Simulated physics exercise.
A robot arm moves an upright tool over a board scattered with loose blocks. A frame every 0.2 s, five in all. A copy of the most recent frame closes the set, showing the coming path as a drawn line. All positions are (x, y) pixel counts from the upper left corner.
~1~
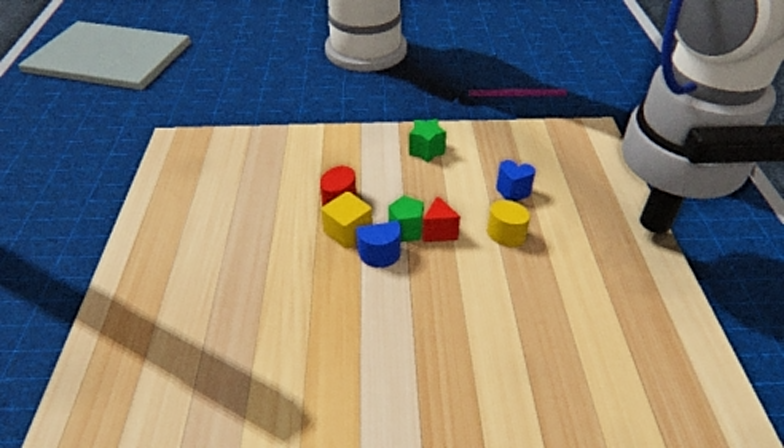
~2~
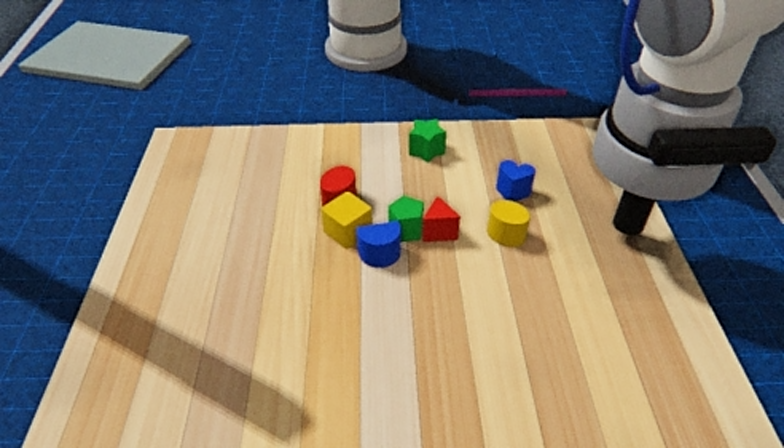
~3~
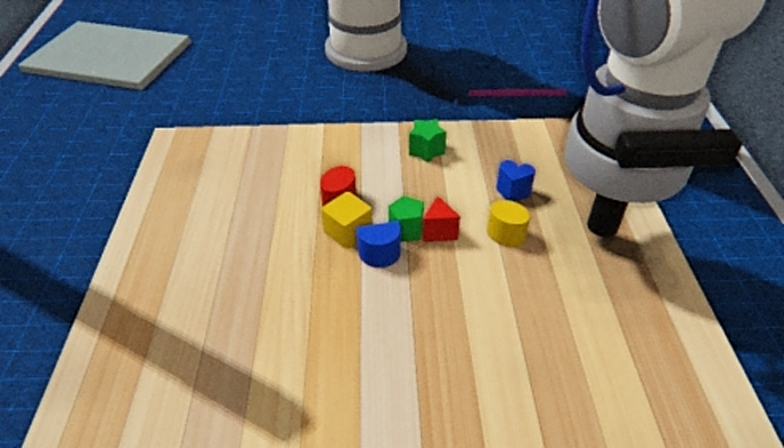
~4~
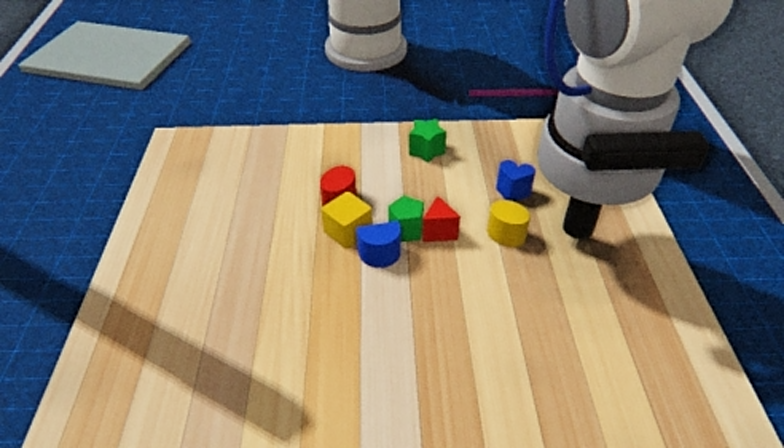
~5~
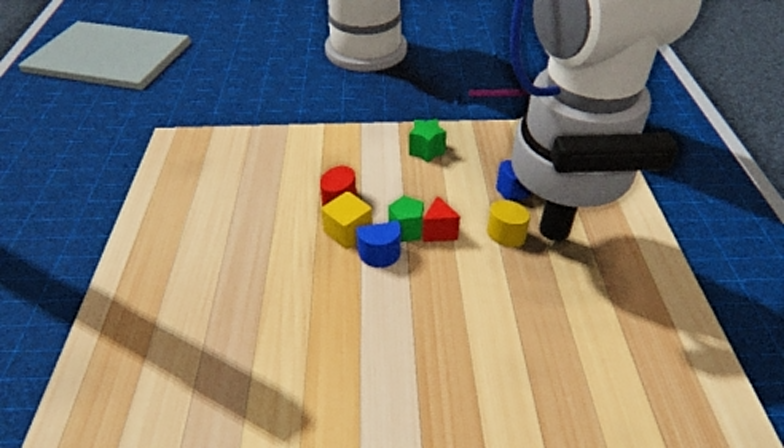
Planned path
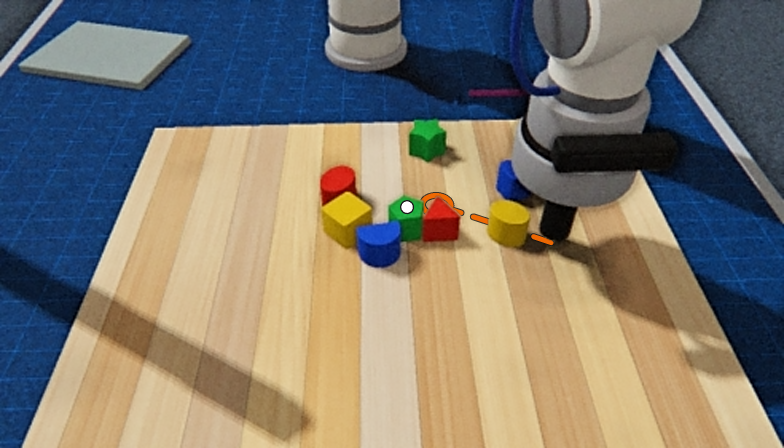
A white robot arm with a black upright tool stands over the right side of a striped wooden board on a blue floor, seen from above and in front. Red, yellow, green and blue blocks sit clustered near the middle, with a green star behind and a blue heart and yellow block to the right. The arm slides steadily left toward that yellow block, partly covering the heart, while the blocks and camera stay still.
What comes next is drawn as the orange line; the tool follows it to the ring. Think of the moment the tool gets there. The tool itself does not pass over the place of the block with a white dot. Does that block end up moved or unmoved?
Here the block with a white dot moves off its spot.
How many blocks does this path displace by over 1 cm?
Expect three or more.
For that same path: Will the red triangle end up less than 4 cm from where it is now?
My answer is yes.
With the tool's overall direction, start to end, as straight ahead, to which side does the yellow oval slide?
Heads left.
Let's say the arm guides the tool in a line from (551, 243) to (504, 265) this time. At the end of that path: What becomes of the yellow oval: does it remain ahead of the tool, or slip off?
It is gone from the front.
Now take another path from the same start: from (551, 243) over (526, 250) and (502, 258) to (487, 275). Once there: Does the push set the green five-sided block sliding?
No, it doesn't check out.
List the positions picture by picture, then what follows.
The first picture shows lower end of the tool (655, 223), tops of blocks, green five-sided block (407, 207), red triangle (441, 210), yellow oval (510, 211), blue heart-shaped block (517, 169).
The second picture shows tool (628, 225), blocks as before.
The third picture shows tool (602, 227), blocks as before.
The fourth picture shows tool (578, 229), blocks as before.
The fifth picture shows tool (554, 231), green five-sided block (407, 207), red triangle (441, 210), yellow oval (510, 211), blue heart-shaped block partly hidden.
The drawn path runs from (551, 243) directly to (437, 205); the dot is on the green five-sided block.
On the path given first. One third of the way, tool (513, 217); yellow oval (480, 206), turned 15° anticlockwise.
Two thirds of the way, tool (474, 205); green five-sided block (396, 209), turned 15° clockwise; red triangle (421, 217); yellow oval (444, 202), turned 55° anticlockwise.
At the end, tool (438, 193); green five-sided block (388, 211), turned 20° clockwise; red triangle (415, 225), turned 15° anticlockwise; yellow oval (421, 201), turned 115° anticlockwise; blue heart-shaped block not moved.
